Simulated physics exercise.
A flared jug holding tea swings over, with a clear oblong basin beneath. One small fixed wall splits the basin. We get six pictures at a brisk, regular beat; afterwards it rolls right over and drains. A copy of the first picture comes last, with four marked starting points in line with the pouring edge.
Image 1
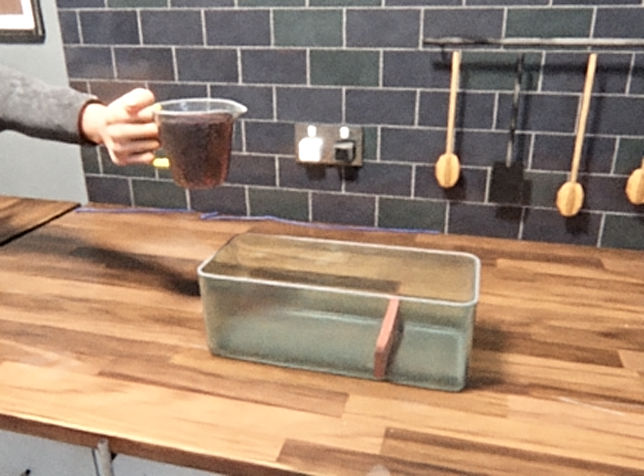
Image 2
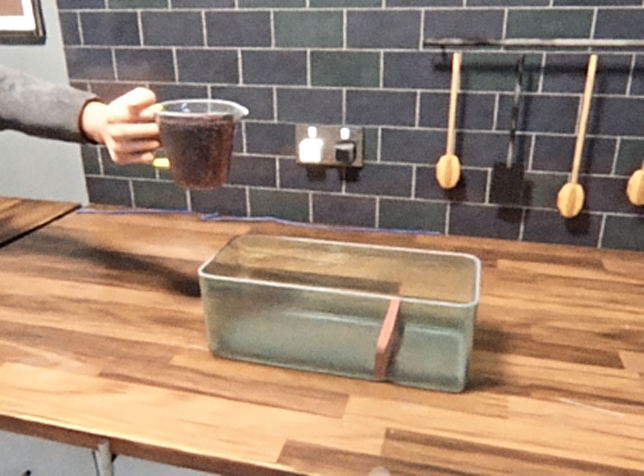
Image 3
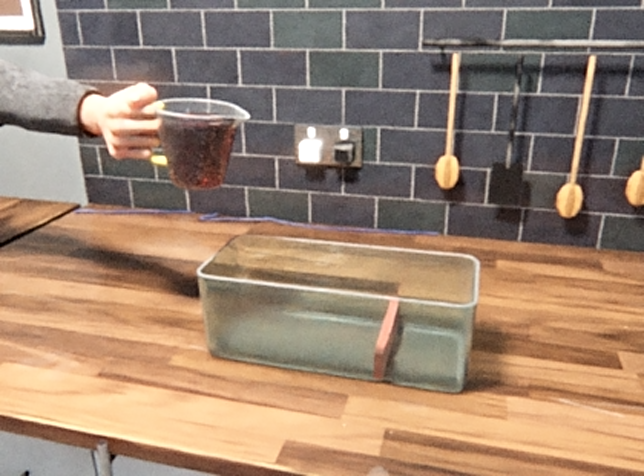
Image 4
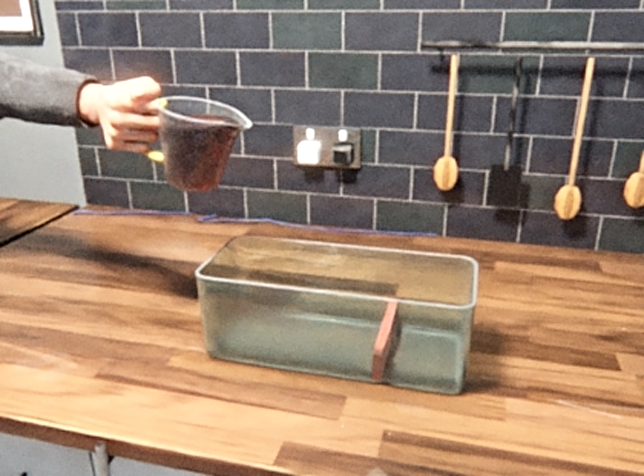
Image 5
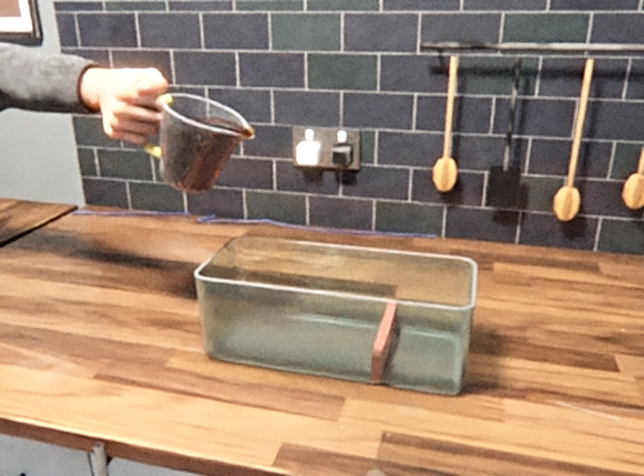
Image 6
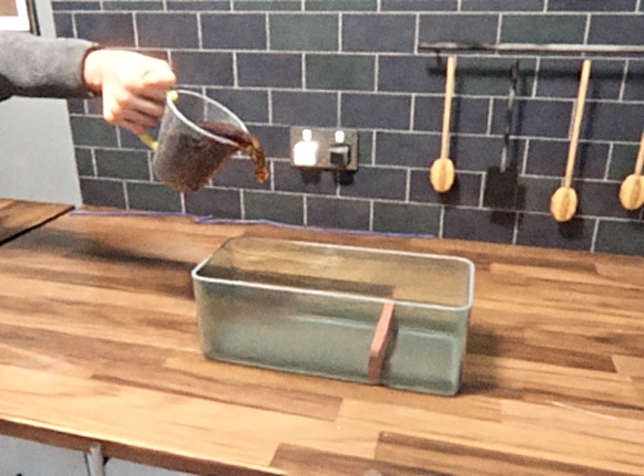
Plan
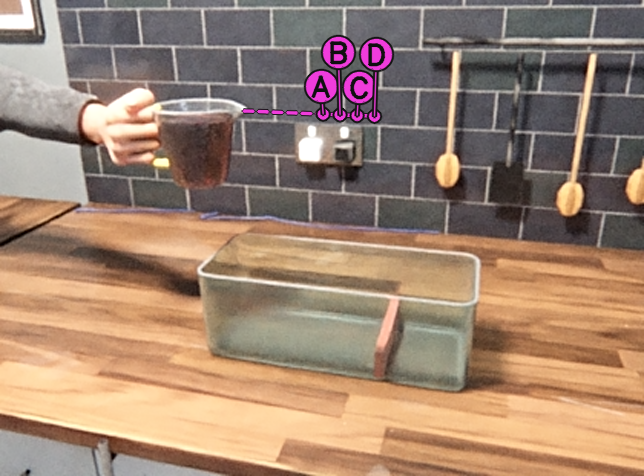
A hand held a clear jug of dark brown tea above and to the left of an oblong glass basin, then gradually tilted it rightward until tea came over the lip.
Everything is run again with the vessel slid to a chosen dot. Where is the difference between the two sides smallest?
It is B.
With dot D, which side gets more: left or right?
The right one.
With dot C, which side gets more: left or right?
The right one.
On the marked copy, A at (323, 114); B at (340, 114); C at (357, 115); D at (374, 116).
For dot A, about 80 % ends left of the wall and 19 % right of it.
For dot B, about 48 % ends left of the wall and 51 % right of it.
For dot C, about 23 % ends left of the wall and 76 % right of it.
For dot D, about 12 % ends left of the wall and 87 % right of it.
